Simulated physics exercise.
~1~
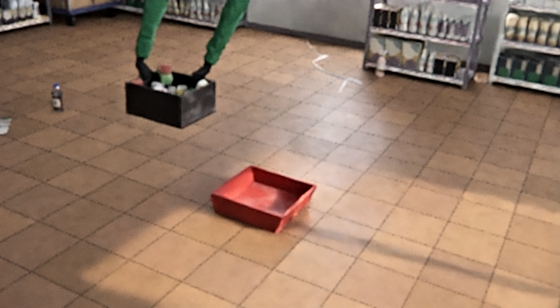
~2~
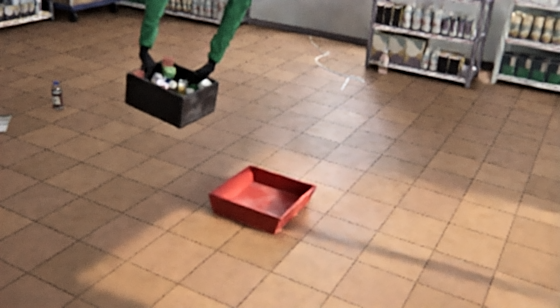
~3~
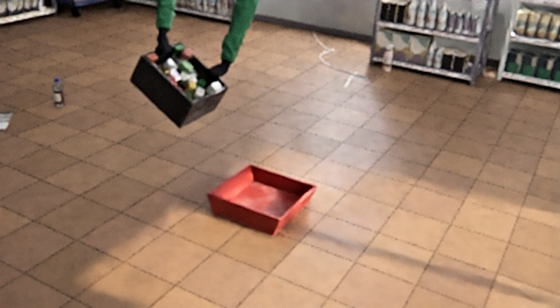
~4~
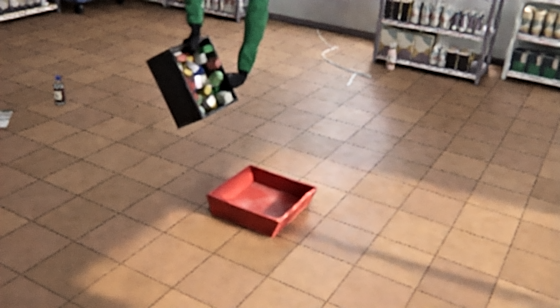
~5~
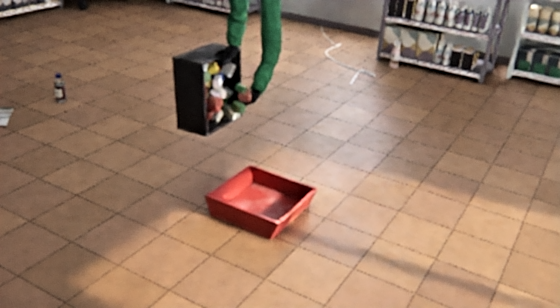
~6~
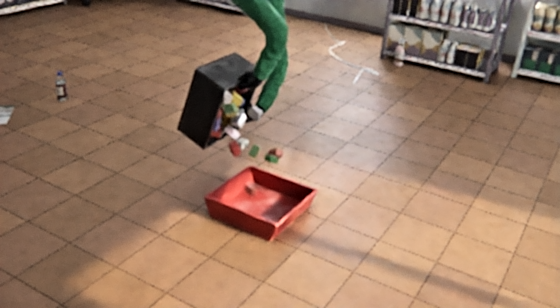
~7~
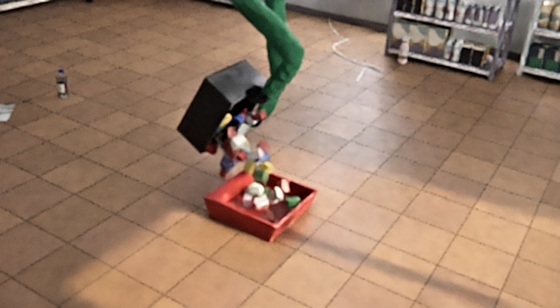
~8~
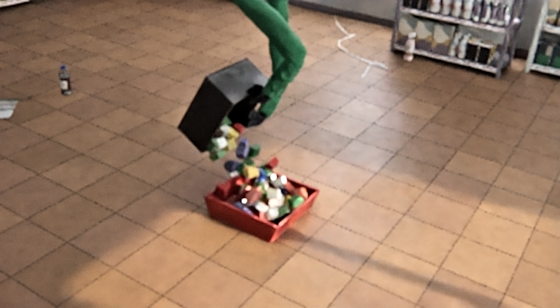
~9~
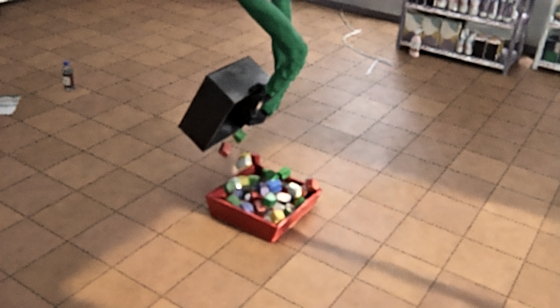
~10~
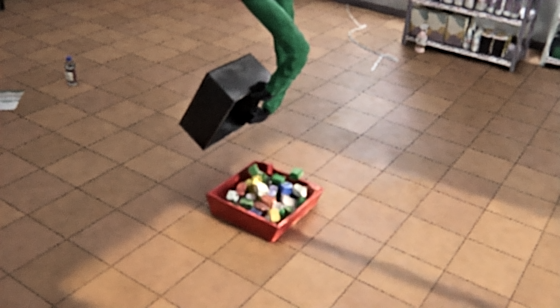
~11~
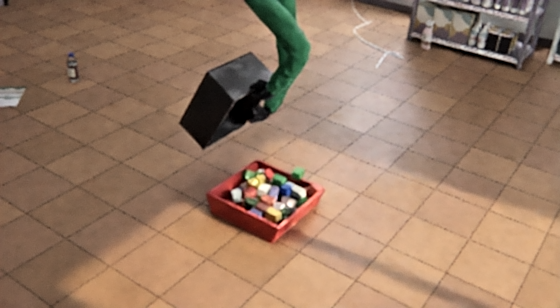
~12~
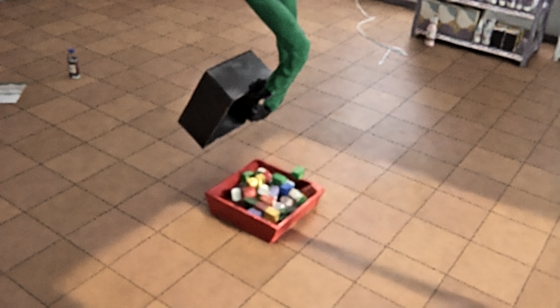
On a tiled shop floor, two green-sleeved arms in dark gloves tipped a black box to the right, and its colourful little blocks tumbled into a red tray until the tray was heaped and the box hung tilted above it.
